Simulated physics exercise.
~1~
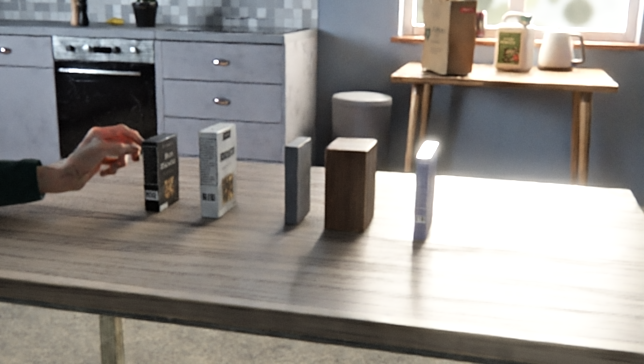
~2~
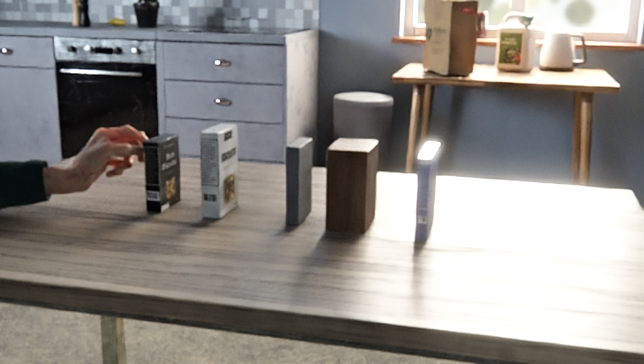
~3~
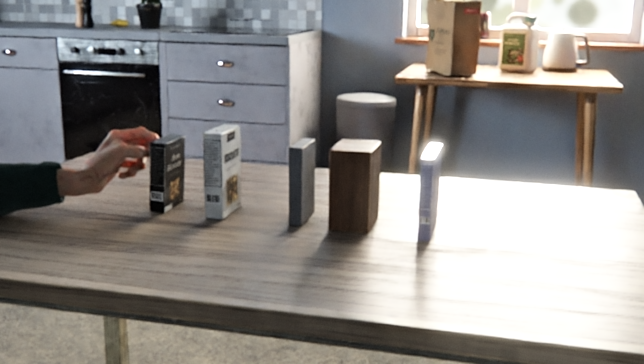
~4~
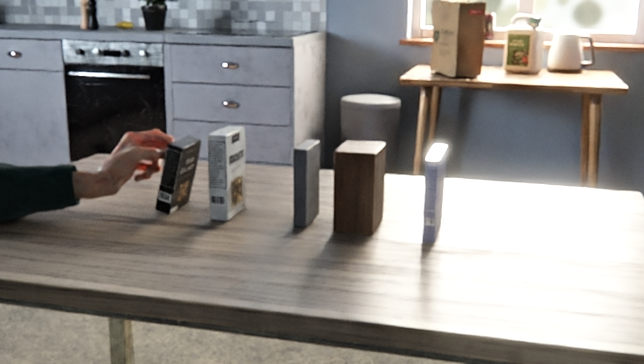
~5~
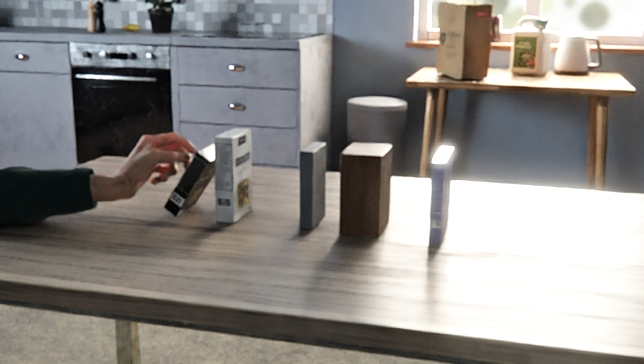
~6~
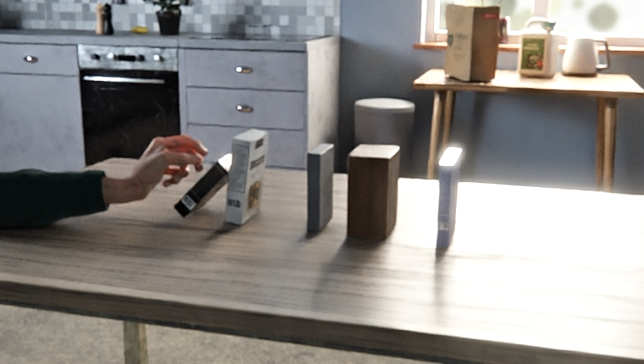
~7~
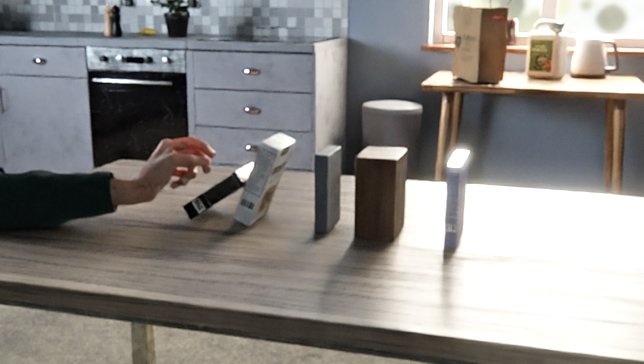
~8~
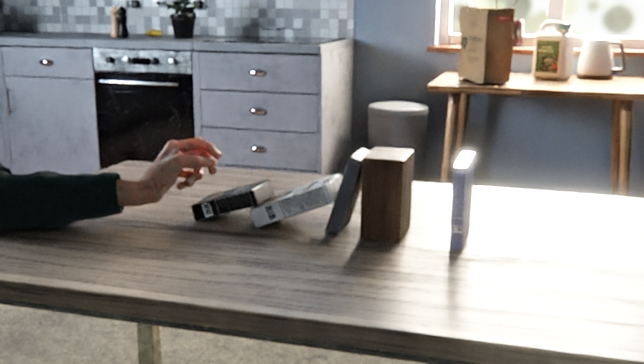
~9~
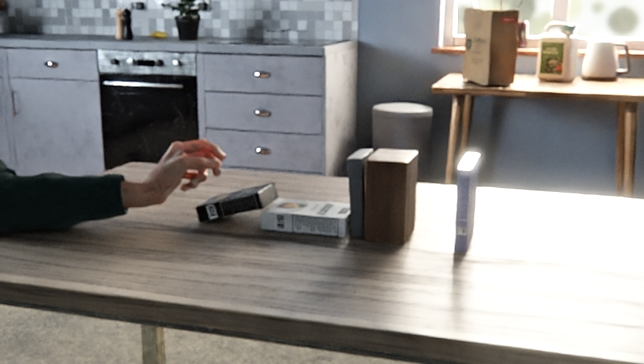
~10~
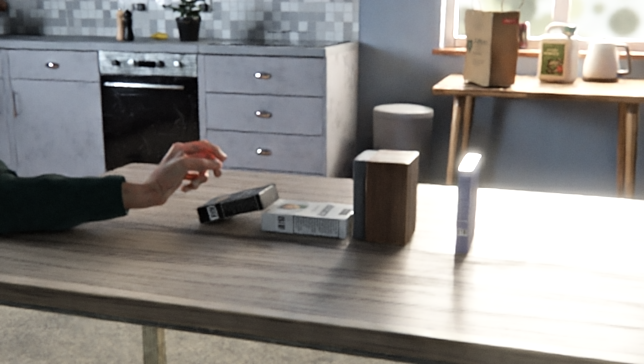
On a wooden table in a kitchen, a hand tips a black packet rightward into a white packet, which topples against a grey block; the grey block tilts and settles upright against a brown block, which stays standing, as does the blue packet beyond.
